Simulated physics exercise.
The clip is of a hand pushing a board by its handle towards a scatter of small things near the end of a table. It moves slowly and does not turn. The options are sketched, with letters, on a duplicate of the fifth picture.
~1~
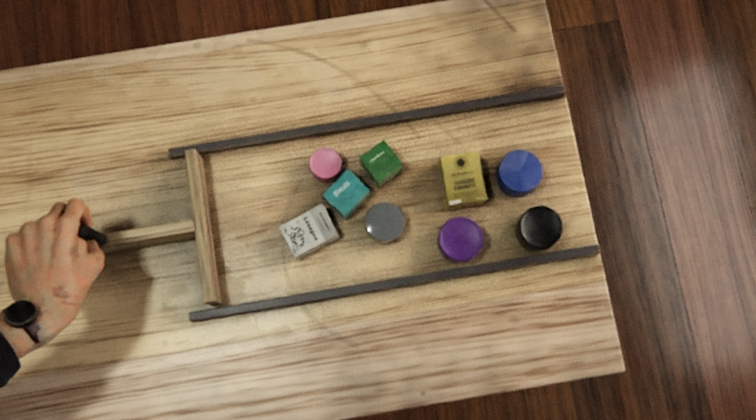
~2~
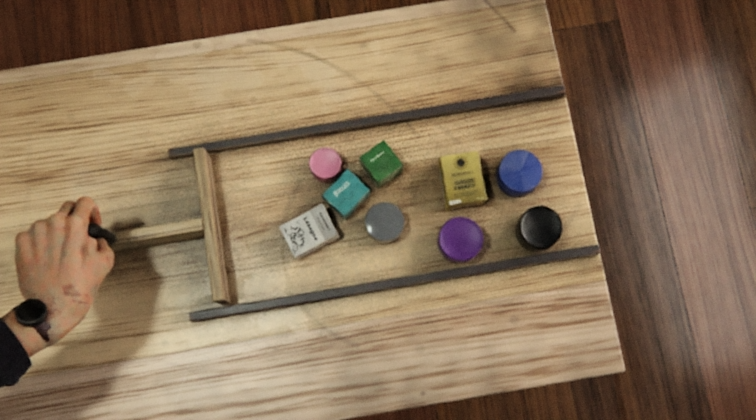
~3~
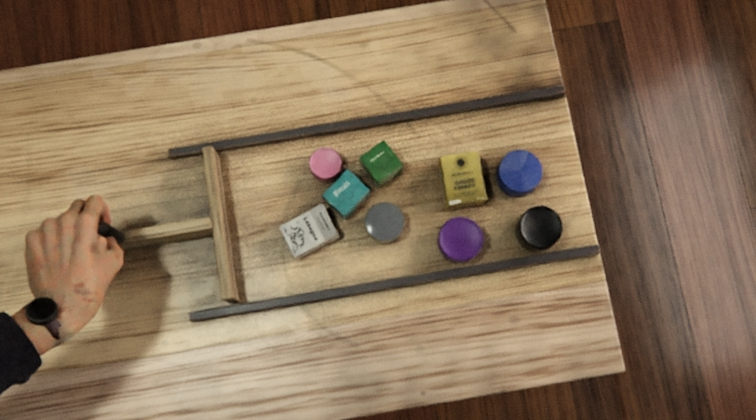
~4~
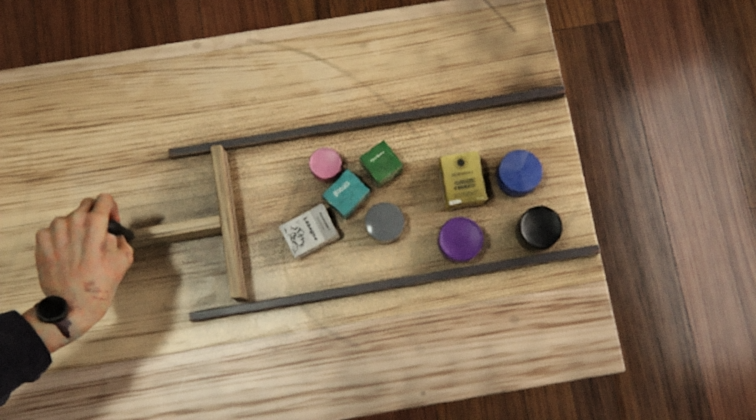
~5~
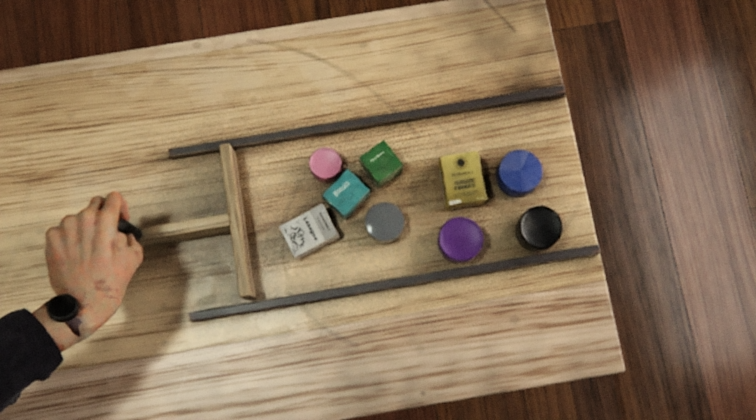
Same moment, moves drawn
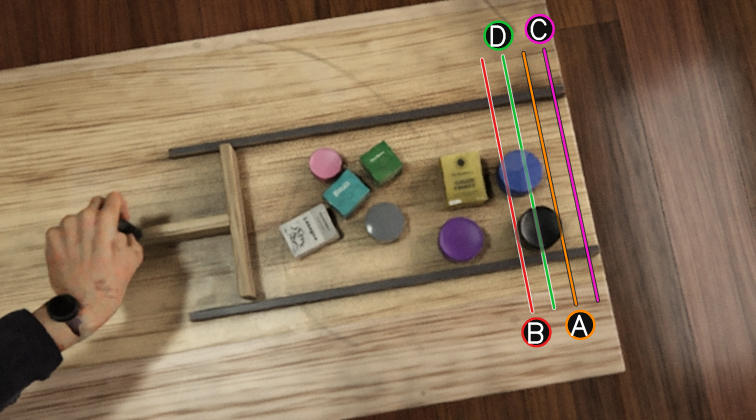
A hand slowly pushes a wooden board right, towards small colourful boxes and round containers.
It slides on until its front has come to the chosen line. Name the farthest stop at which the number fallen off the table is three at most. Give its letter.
No fourth one falls up to B.
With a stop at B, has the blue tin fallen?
Yes.
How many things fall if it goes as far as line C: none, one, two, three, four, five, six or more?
By then, six or more.
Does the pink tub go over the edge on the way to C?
Yes.
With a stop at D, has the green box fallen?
By then, no.
On the marked copy, A at (549, 175); B at (506, 182); C at (570, 172); D at (528, 179).
Taking B. A third of the way, board (333, 202); pink tub (348, 160); green box (386, 163).
Two thirds of the way, board (431, 186); blue tin (558, 158); black jar (555, 227).
When it is over, board (507, 174); black jar over the edge; blue tin over the edge; three fallen.
As for the rest, A drops five; C drops nine; D drops four.
